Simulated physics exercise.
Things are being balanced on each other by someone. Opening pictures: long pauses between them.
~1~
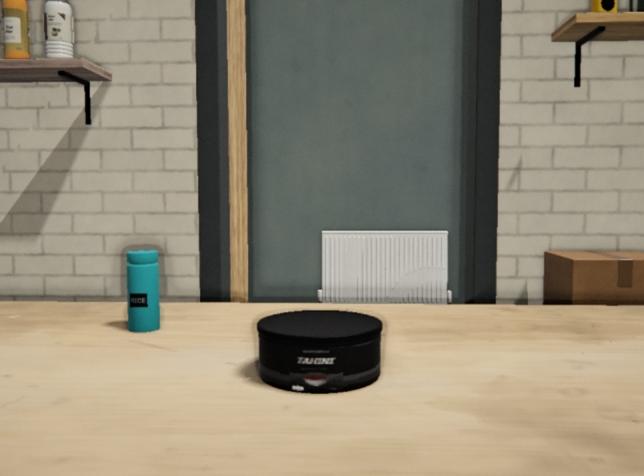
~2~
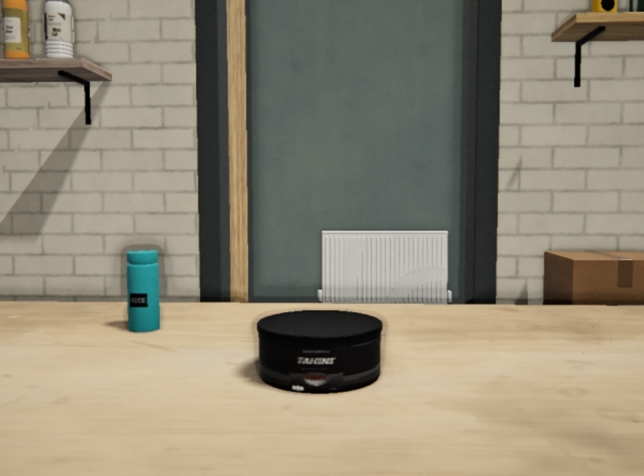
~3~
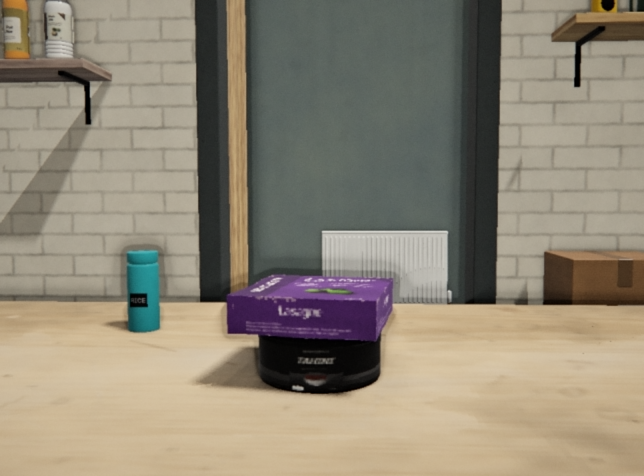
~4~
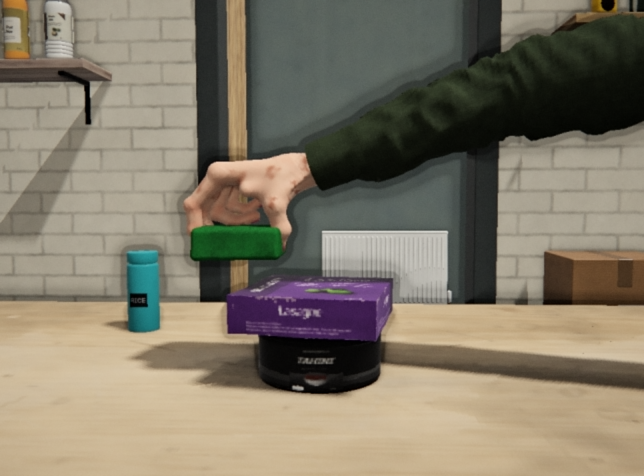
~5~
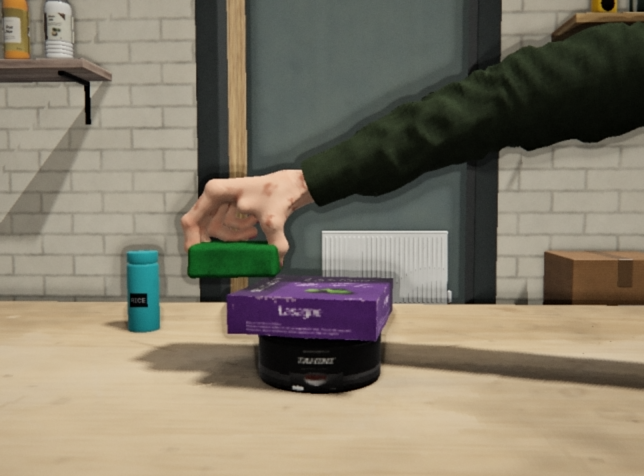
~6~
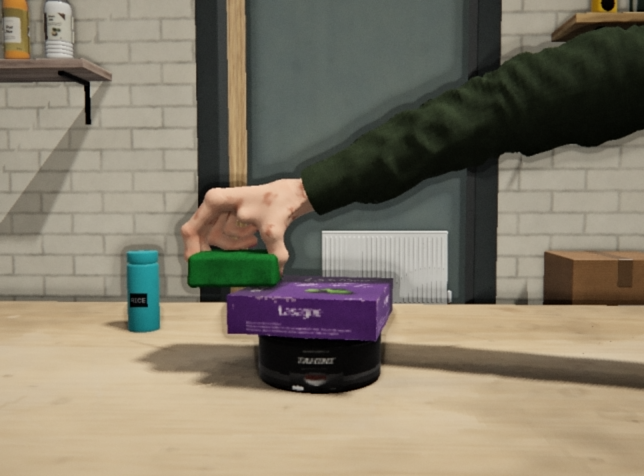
At first, a black tub sits on a wooden table with a turquoise shaker to its left, and nothing moves. Then a purple packet is on top of the tub. A hand reaches in from the right holding a green sponge and lowers it slightly onto the packet's left edge, still gripping it.
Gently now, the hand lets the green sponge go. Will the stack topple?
Yes, some of it tumbles.
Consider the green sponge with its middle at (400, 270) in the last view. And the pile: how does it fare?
In the end the pile crashes down.
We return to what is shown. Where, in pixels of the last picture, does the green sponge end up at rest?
Near (207, 366).
Then, 0.30 s on from there, green sponge now fallen.
Then, 0.60 s on from there, things are still on the move.
Then, 1.60 s on from there, nothing new.
In the end, fallen, green sponge; the other 3 unmoved. At the end, from the last picture's camera, green sponge near (207, 366). The pile gives way.
